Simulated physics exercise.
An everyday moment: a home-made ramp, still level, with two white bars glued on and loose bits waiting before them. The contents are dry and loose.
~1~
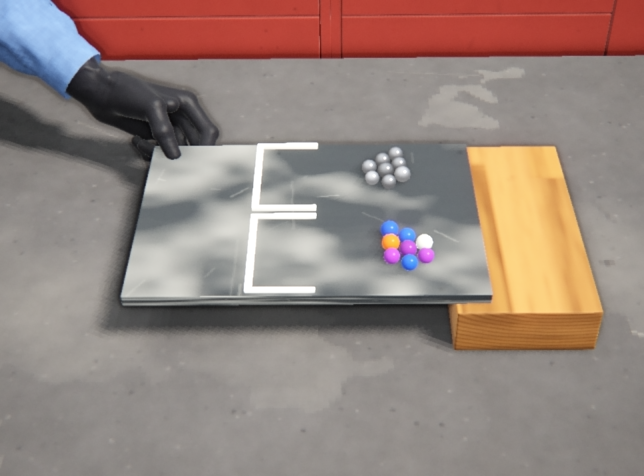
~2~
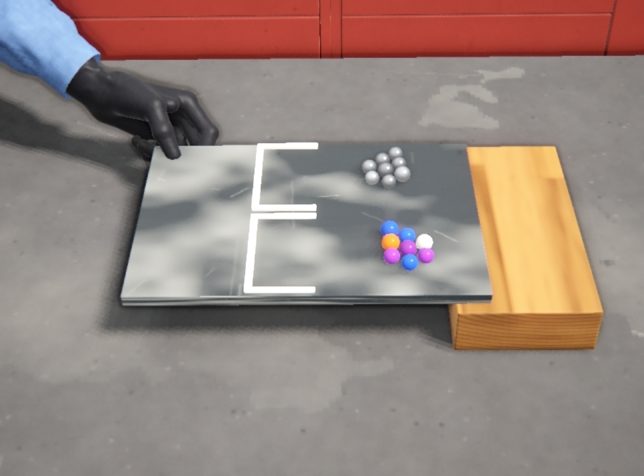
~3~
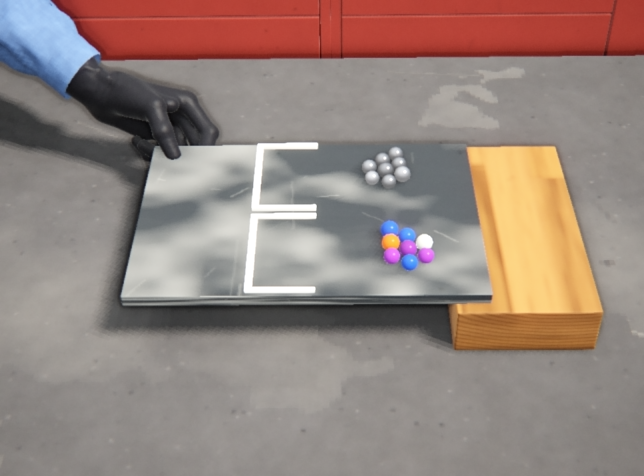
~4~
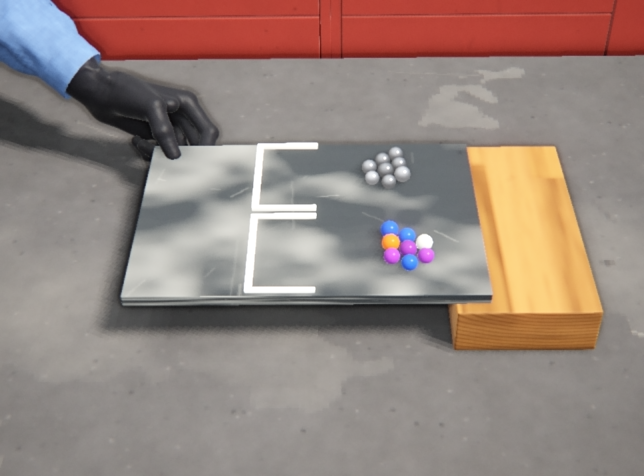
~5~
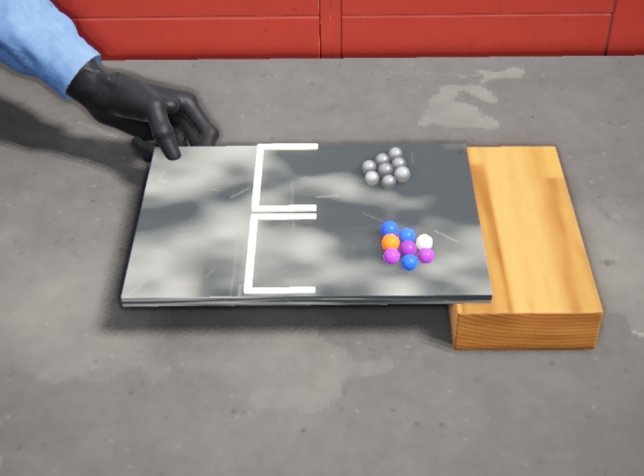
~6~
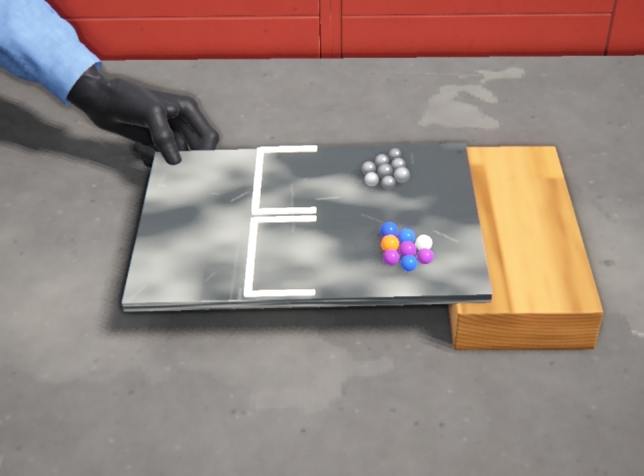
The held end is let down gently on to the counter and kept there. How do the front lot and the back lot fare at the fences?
In the end the front lot gets over its bar, and the back lot gets over its bar.
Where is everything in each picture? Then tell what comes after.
The first picture shows held end of the board at (134, 294), level; block at (508, 240), low, a small part of the board's length; front lot at (408, 249), a few gumballs; back lot at (386, 170), a few steel balls; front bar at (251, 252), much lower than a piece; back bar at (258, 176), much lower than a piece.
The second picture shows held end of the board at (134, 294), level; back lot at (386, 170).
The third picture shows held end of the board at (134, 294), level; front lot at (408, 249).
The fourth picture shows held end of the board at (134, 294), level; back lot at (386, 170).
The fifth picture shows held end of the board at (134, 295), level; front lot at (408, 249).
The sixth picture shows held end of the board at (135, 300), down by 1°; block at (508, 240); front lot at (408, 250), not moving; back lot at (385, 171), not moving; front bar at (251, 255); back bar at (258, 180).
Then, 0.25 s past the last view, board sloping at 7°; front lot where it was; back lot where it was.
Then, 0.51 s past the last view, board resting at 10°; front lot on its way down; back lot on its way down.
Then, 0.82 s past the last view, board resting at 10°; front lot most past its bar; back lot about two thirds past its bar.
Finally, board resting at 10°; front lot most past its bar; back lot most past its bar.
